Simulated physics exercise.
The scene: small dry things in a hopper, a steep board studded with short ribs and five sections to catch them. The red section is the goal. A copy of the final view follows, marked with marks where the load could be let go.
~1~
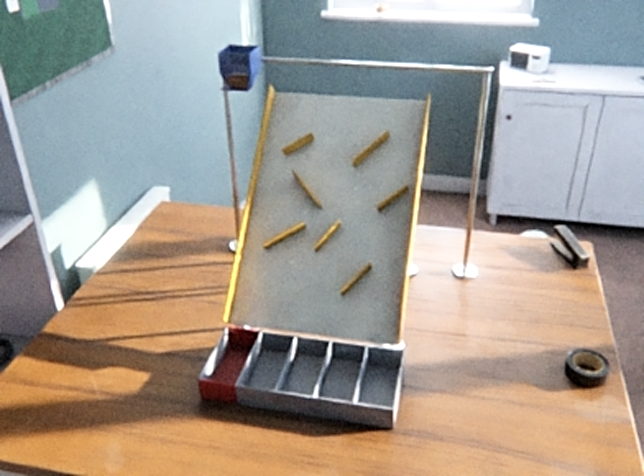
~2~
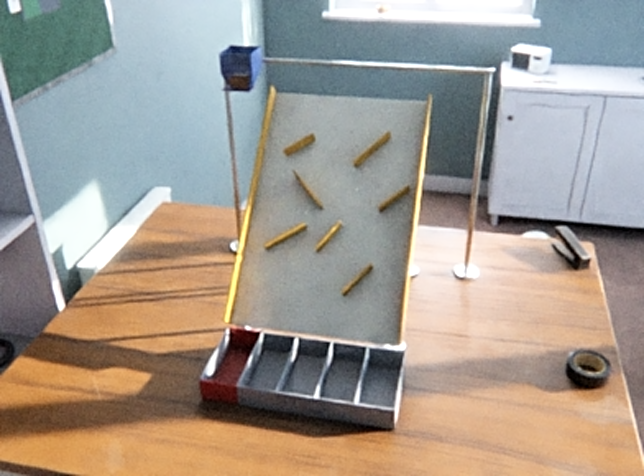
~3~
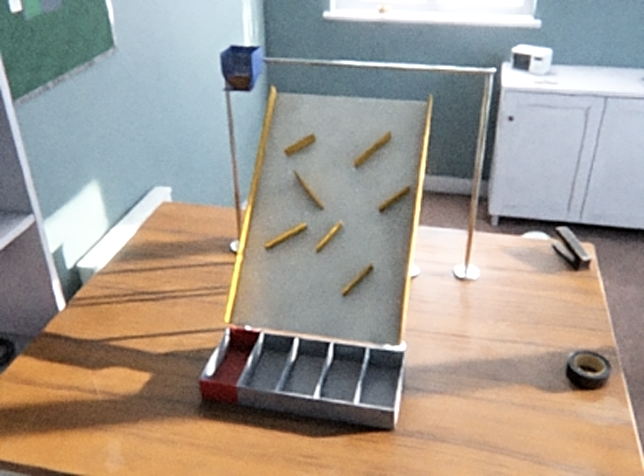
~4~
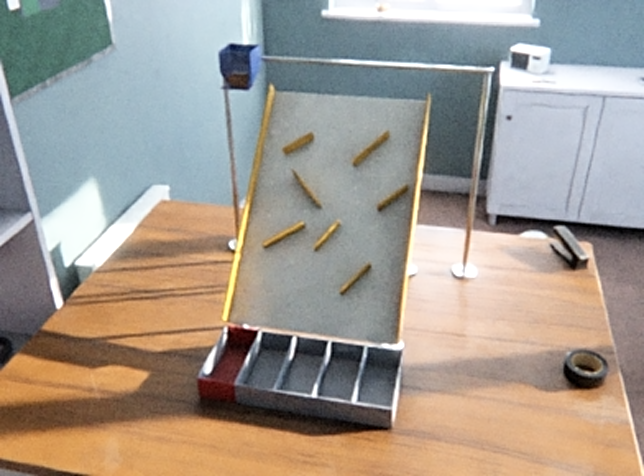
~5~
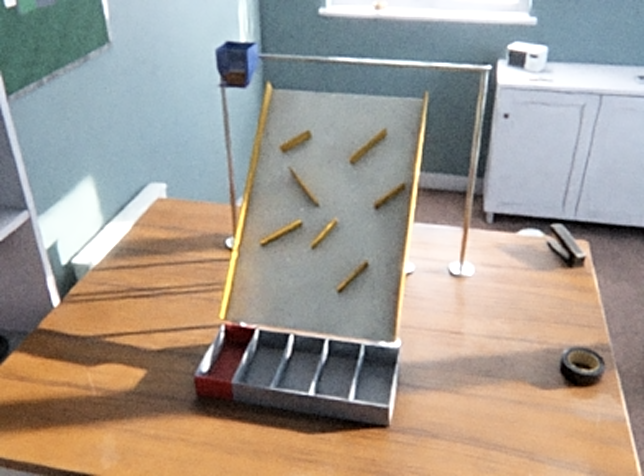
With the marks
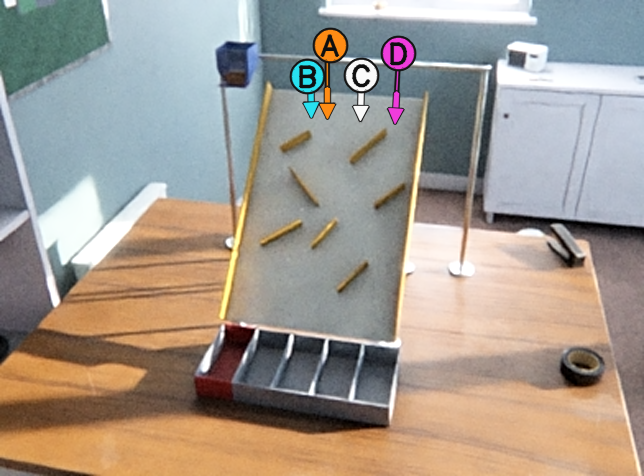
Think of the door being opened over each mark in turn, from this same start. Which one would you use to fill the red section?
It is B.
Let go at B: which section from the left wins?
The first.
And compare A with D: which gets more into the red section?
A it is.
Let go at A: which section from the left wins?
The second.
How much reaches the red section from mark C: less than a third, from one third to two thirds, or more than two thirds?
Mark C gives less than a third.
On the marked copy, mark A meets the board at (327, 113); mark B meets the board at (311, 112); mark C meets the board at (360, 115); mark D meets the board at (395, 118).
Choosing A, about a quarter in the red section, most in other sections.
Choosing B, most in the red section, about a quarter in other sections.
Choosing C, a small part in the red section, most in other sections.
Choosing D, a small part in the red section, nearly all in other sections.
